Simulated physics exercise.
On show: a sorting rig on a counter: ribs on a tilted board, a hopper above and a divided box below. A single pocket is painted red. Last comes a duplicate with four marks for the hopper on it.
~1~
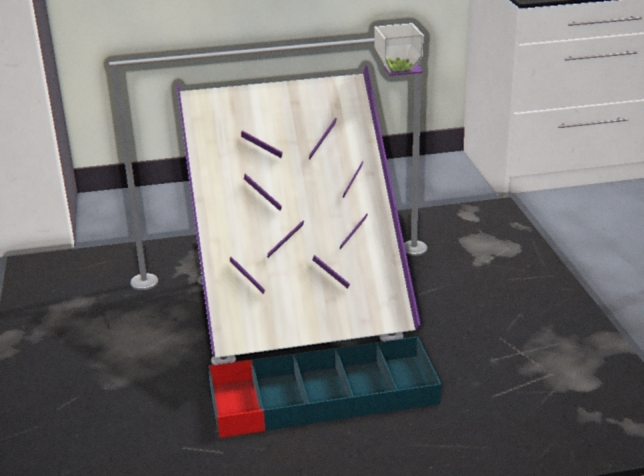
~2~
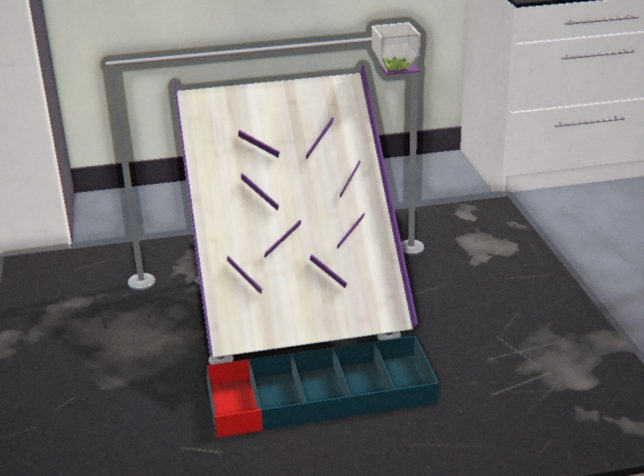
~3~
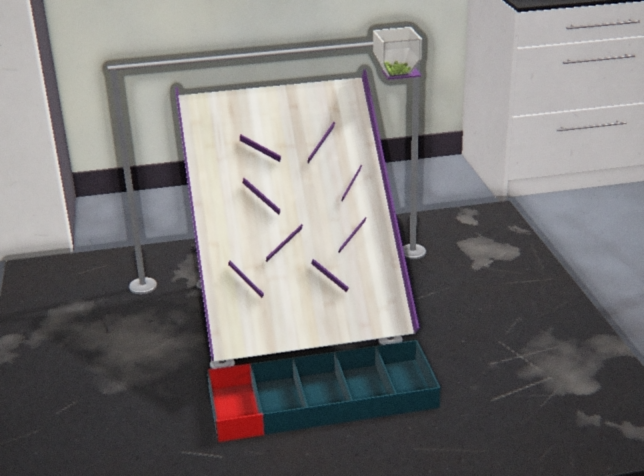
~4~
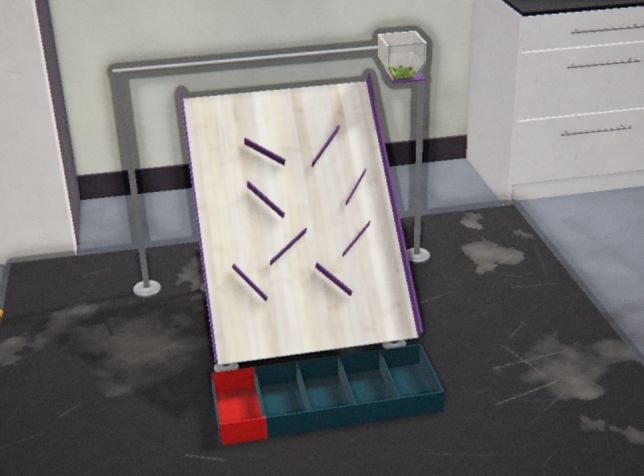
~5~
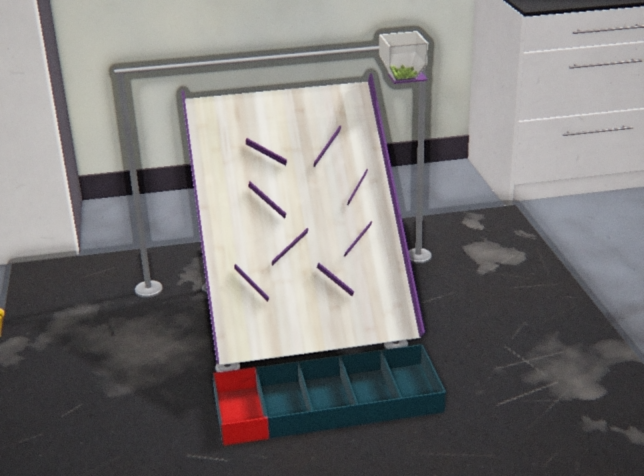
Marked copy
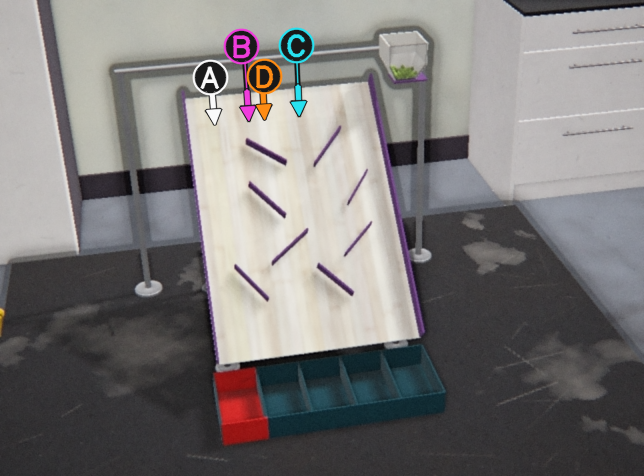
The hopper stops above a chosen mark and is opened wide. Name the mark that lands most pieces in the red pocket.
Mark A.
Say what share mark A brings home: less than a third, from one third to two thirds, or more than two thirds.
It is from one third to two thirds.
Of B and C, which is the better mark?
B.
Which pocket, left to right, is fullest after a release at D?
The fifth from the left.
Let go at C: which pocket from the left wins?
The third.
On the marked copy, mark A meets the board at (214, 119); mark B meets the board at (248, 115); mark C meets the board at (299, 110); mark D meets the board at (264, 114).
For mark A, about a third in the red pocket, about half in other pockets, a small part outside the box.
For mark B, about a quarter in the red pocket, most in other pockets, a stray few outside the box.
For mark C, none in the red pocket, all in other pockets.
For mark D, a small part in the red pocket, nearly all in other pockets.
